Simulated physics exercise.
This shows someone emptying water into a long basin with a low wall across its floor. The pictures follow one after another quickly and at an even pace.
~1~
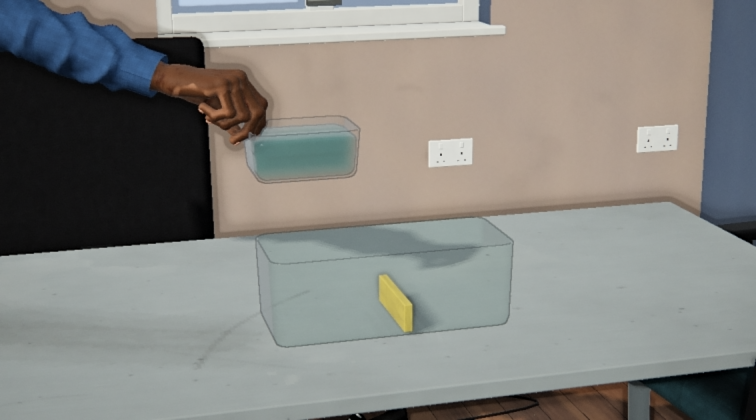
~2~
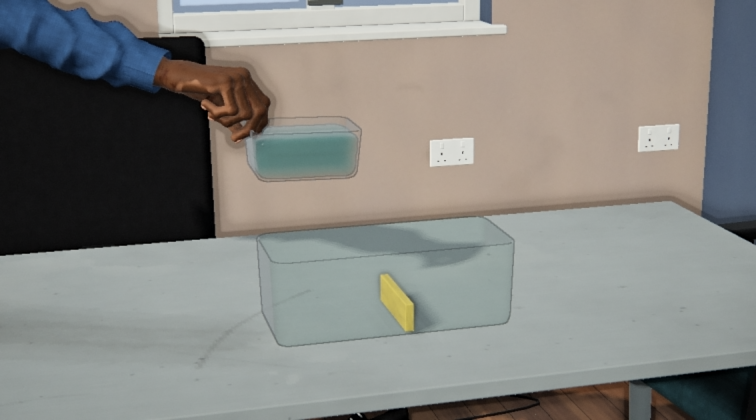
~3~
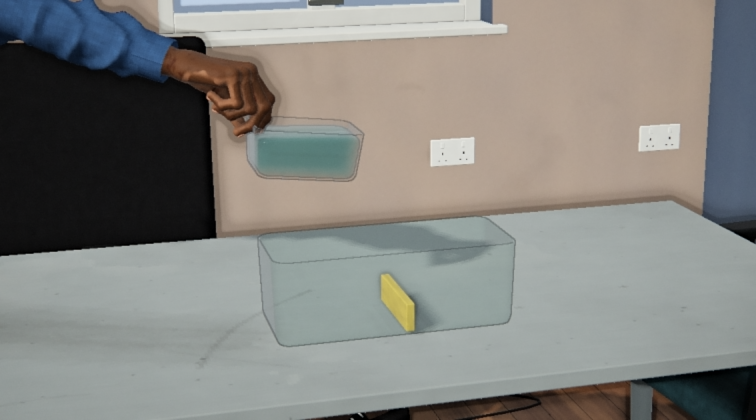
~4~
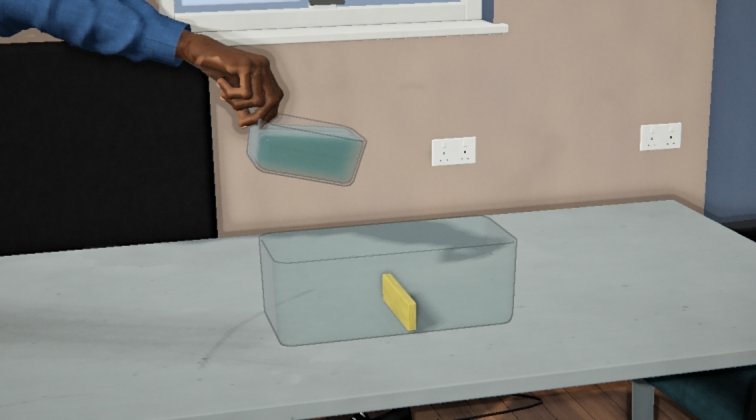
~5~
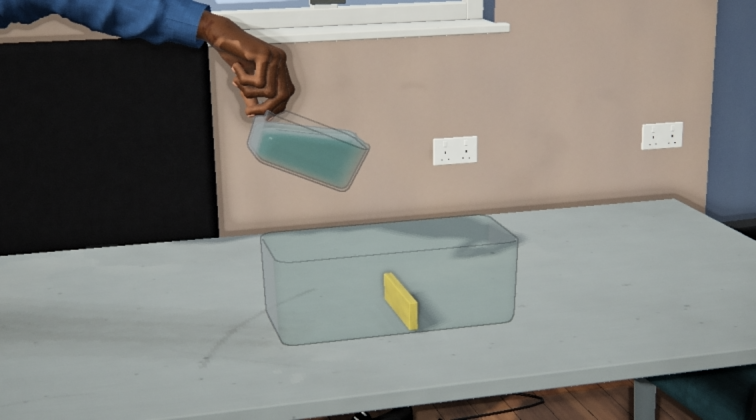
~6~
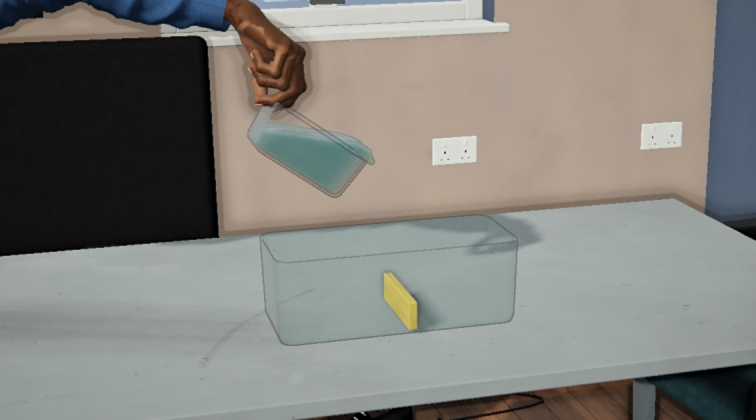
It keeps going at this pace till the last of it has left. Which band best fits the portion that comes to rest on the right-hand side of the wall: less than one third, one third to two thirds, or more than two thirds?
It is one third to two thirds.
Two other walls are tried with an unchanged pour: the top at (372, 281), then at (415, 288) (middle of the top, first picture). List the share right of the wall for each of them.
Near 70 % and 15 %.
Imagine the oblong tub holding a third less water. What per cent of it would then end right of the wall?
My estimate is about 20 percent.
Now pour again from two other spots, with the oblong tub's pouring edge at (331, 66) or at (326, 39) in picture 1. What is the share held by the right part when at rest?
Close to 30 in a hundred, and close to 35 in a hundred.
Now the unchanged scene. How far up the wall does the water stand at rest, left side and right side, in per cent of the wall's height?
Near 40 on the left, 40 on the right.
A moment on, the oblong tub is tipped right over and 11 per cent is still to pour, 20 is left of the wall and 29 right of it.
Next, the oblong tub is tipped right over and 1 per cent is still to pour, 46 is left of the wall and 41 right of it.
Then the oblong tub is tipped right over and 0 per cent is still to pour, 51 is left of the wall and 41 right of it.
Later the oblong tub is tipped right over and 0 per cent is still to pour, 53 is left of the wall and 41 right of it.
In the end 53 per cent lies left of the wall, 41 right of it and 6 outside.
